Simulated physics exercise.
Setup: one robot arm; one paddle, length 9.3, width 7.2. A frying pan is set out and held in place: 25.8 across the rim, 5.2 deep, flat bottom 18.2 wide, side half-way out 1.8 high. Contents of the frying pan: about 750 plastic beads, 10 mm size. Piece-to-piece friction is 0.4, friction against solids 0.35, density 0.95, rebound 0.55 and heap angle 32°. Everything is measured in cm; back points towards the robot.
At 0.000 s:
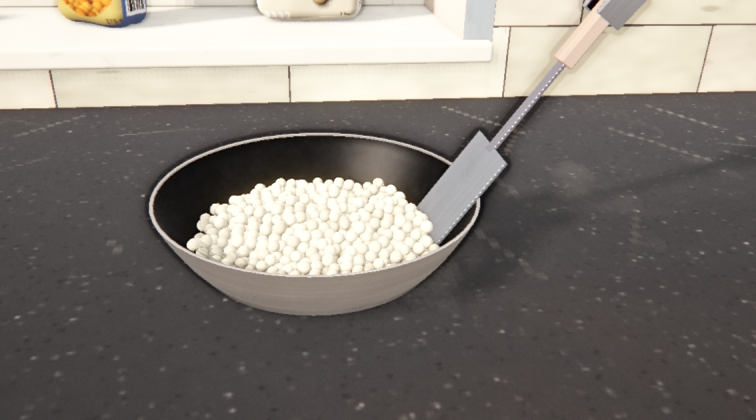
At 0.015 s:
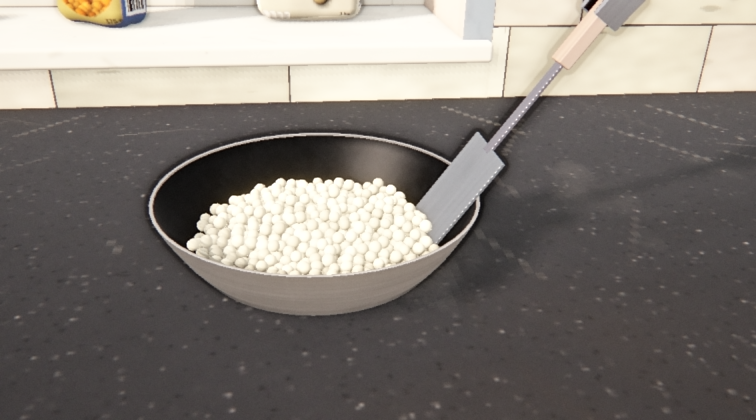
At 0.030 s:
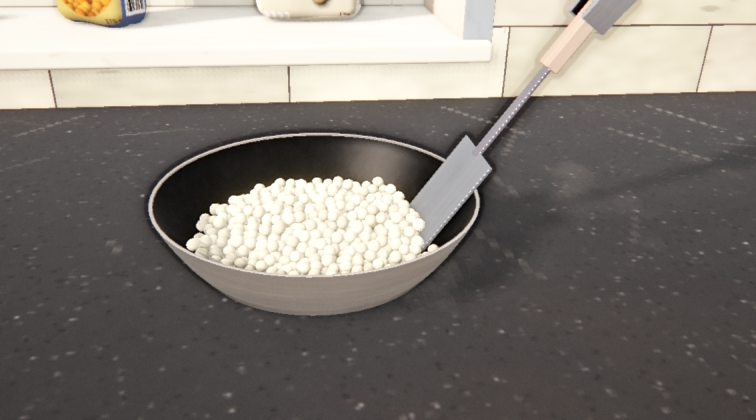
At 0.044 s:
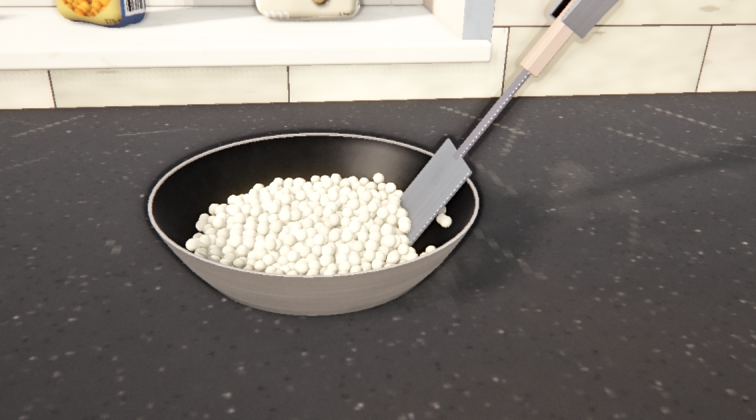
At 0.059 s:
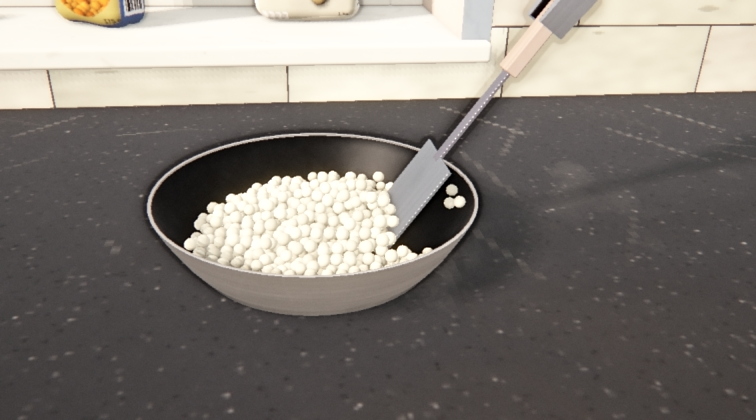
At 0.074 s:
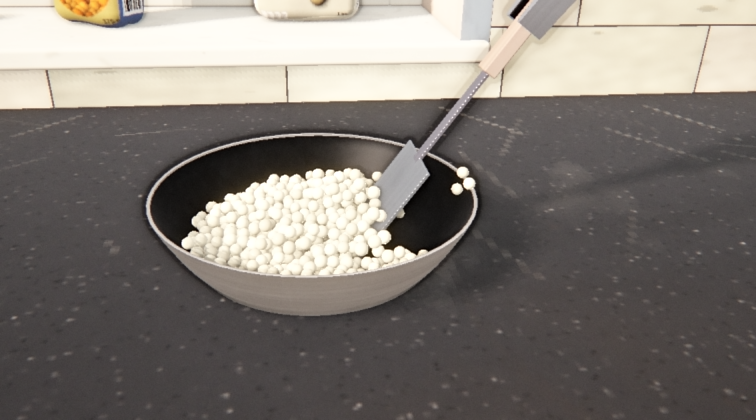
A grey paddle on a thin rod slides leftward through a heap of small white beads in a pan, pushing them into a taller mound while a few loose ones shift near the right rim. The round pan, black inside and pale grey outside, sits still on a speckled dark countertop. The unmoving view looks slightly down towards white tiles and a ledge holding a colourful package.
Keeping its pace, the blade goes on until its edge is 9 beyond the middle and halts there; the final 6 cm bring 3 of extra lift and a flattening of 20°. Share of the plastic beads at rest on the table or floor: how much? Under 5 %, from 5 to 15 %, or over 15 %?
Over 15 %.
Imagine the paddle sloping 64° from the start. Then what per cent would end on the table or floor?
Estimate for that slope: Some 20 per cent.
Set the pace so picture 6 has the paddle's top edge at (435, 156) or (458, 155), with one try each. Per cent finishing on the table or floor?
First try around 15 %, second try around 5 %.
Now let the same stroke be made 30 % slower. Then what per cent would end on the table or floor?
The share on the table or floor would be about 10 percent.
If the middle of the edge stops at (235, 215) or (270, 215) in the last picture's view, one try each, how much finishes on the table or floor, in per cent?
Try 1: Approx. 10 %; try 2: Approx. 5 %.
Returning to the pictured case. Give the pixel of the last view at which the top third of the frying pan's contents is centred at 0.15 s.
Around (261, 211).
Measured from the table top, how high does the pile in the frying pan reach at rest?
It reaches around 4.5 cm.
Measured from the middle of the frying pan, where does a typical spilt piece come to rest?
That distance comes to about 32 cm.
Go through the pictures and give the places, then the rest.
In the first frame, the paddle top edge at (493, 147), sloping 54°; upper third of the load around (325, 222), from x 195 to 435, top at y 185; 746 in the frying pan.
In the second frame, the paddle top edge at (490, 147), sloping 54°; upper third of the load around (326, 222), from x 195 to 435, top at y 185.
In the third frame, the paddle top edge at (479, 151), sloping 54°; upper third of the load around (329, 220), from x 195 to 435, top at y 180.
In the fourth frame, the paddle top edge at (460, 154), sloping 54°; upper third of the load around (330, 218), from x 195 to 445, top at y 180.
In the fifth frame, the paddle top edge at (439, 155), sloping 54°; upper third of the load around (326, 214), from x 190 to 460, top at y 175.
In the sixth frame, the paddle top edge at (419, 156), sloping 54°; upper third of the load around (323, 212), from x 190 to 470, top at y 175; 746 in the frying pan.
After 0.11 s, sloping 54°, highest piece 9 above the table; 743 in the frying pan, 3 on the blade or in flight.
After 0.15 s, sloping 48°, highest piece 11 above the table; 743 in the frying pan, 3 on the blade or in flight.
After 0.36 s, sloping 34°, highest piece 15 above the table; 586 in the frying pan, 100 on the table or floor, 60 on the blade or in flight.
After 1.41 s, sloping 34°, highest piece 4 above the table; 586 in the frying pan, 160 on the table or floor.
In the end, 586 in the frying pan, 160 on the table or floor. That is 21 % on the table or floor.
